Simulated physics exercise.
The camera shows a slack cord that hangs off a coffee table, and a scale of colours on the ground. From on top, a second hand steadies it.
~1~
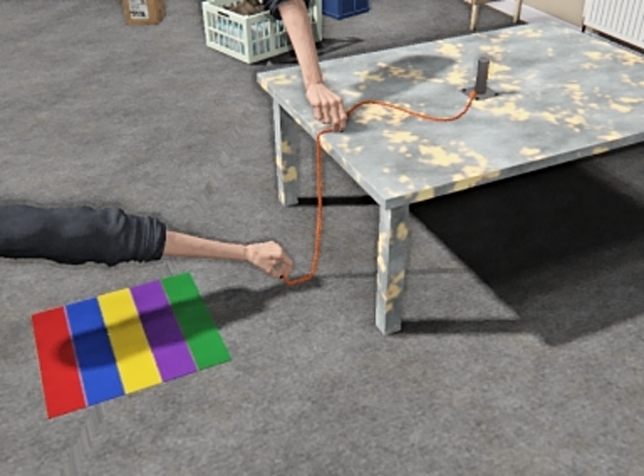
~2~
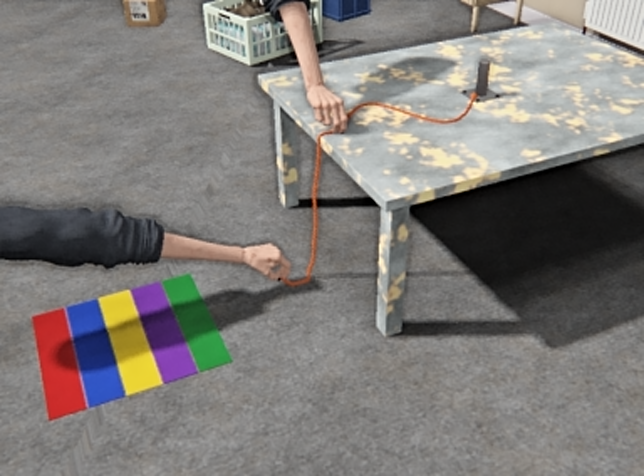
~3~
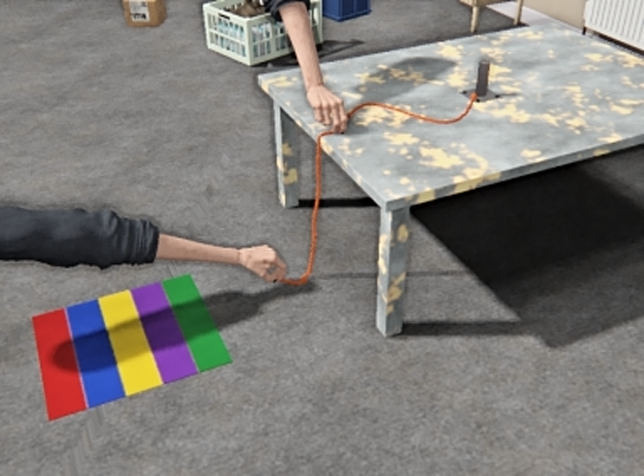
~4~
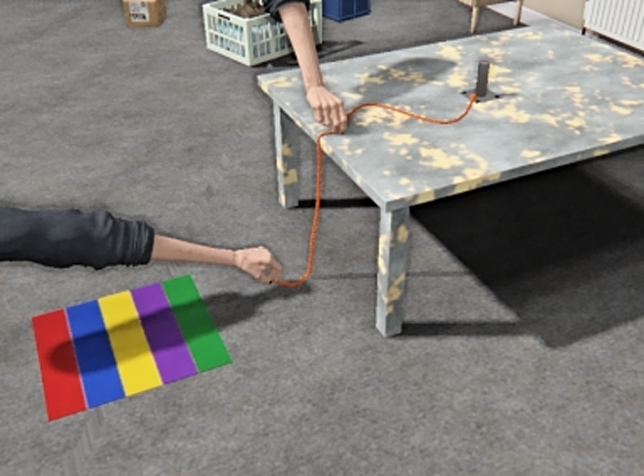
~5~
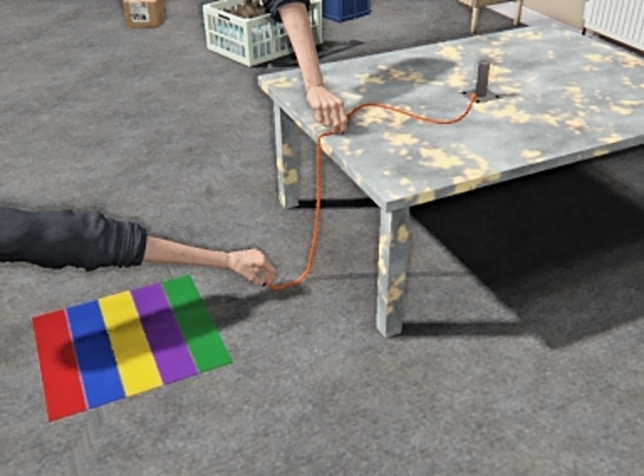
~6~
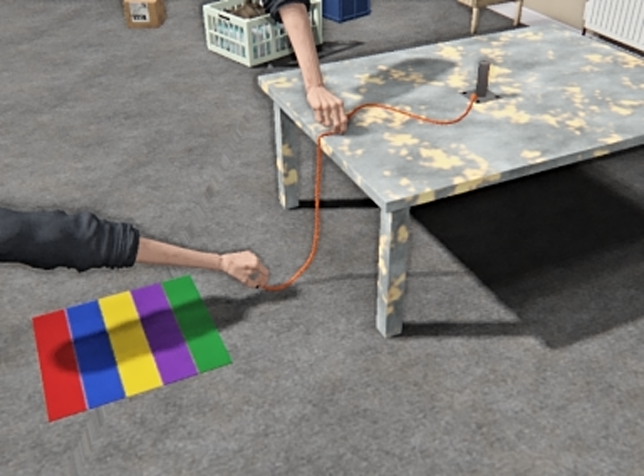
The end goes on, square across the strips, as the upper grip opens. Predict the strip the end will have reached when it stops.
I would say the blue strip.
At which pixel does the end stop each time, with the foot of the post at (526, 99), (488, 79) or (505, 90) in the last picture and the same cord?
Approximate pixels in order: (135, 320), (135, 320), (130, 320).
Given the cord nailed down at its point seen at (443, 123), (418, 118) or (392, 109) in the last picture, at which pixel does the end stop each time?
Going try by try, I'd put it close to (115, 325), then (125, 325), and finally (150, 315).
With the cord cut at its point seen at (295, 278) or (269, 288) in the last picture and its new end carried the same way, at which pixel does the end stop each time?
The pixels are close to (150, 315) for the first and (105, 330) for the second.
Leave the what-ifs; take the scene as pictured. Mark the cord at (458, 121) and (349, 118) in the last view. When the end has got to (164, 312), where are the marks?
First mark (420, 107), second mark (315, 155).
Early on, end near (164, 312); over purple.
Midway, end near (118, 326); over yellow.
At the end of the slack, end near (89, 334); over blue. Over blue.
